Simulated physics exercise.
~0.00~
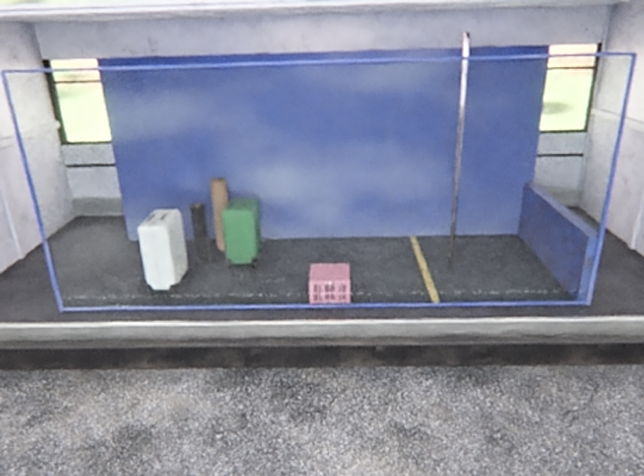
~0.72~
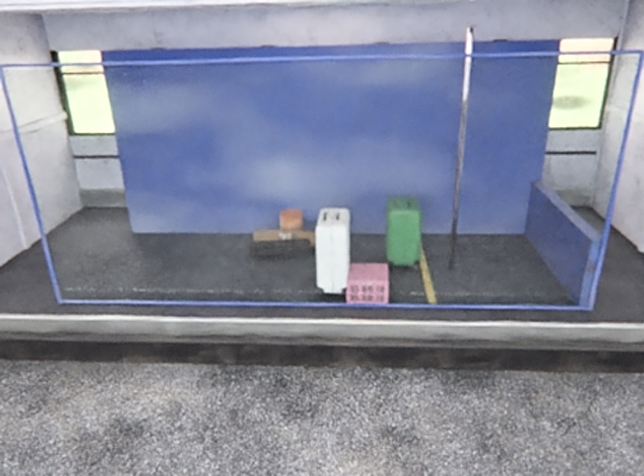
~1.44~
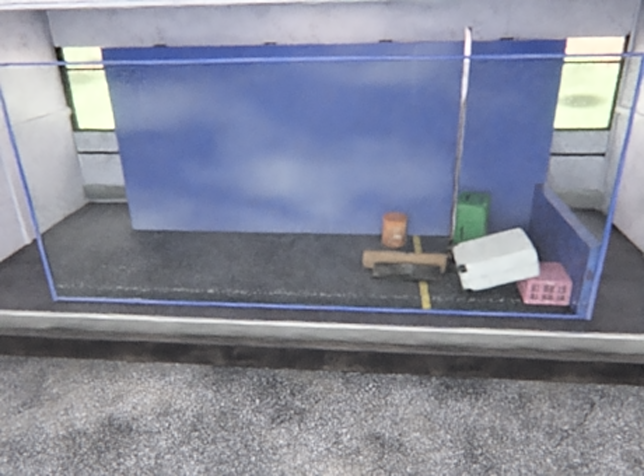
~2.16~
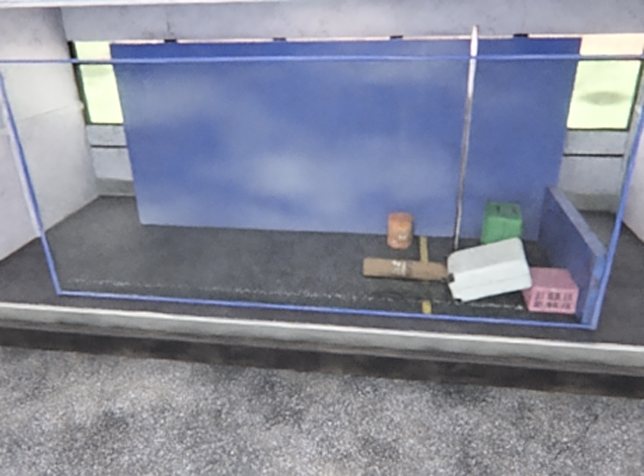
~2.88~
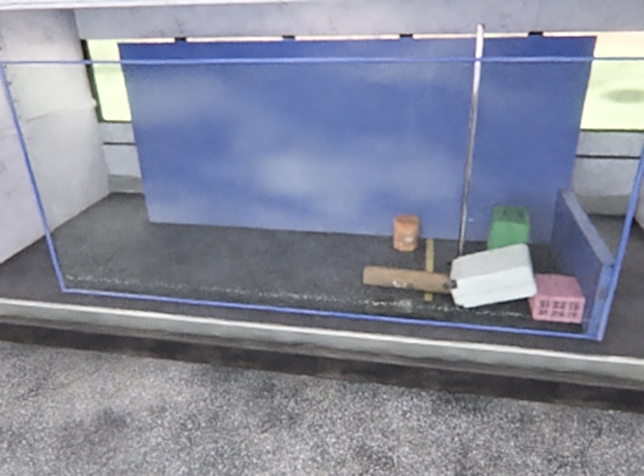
Two upright suitcases, one white and one green, slid right across a blue-walled bay with a pink crate, an orange bucket and two rolls; the rolls and white case toppled, and both cases and the crate ended past the yellow line, the rest short of it.
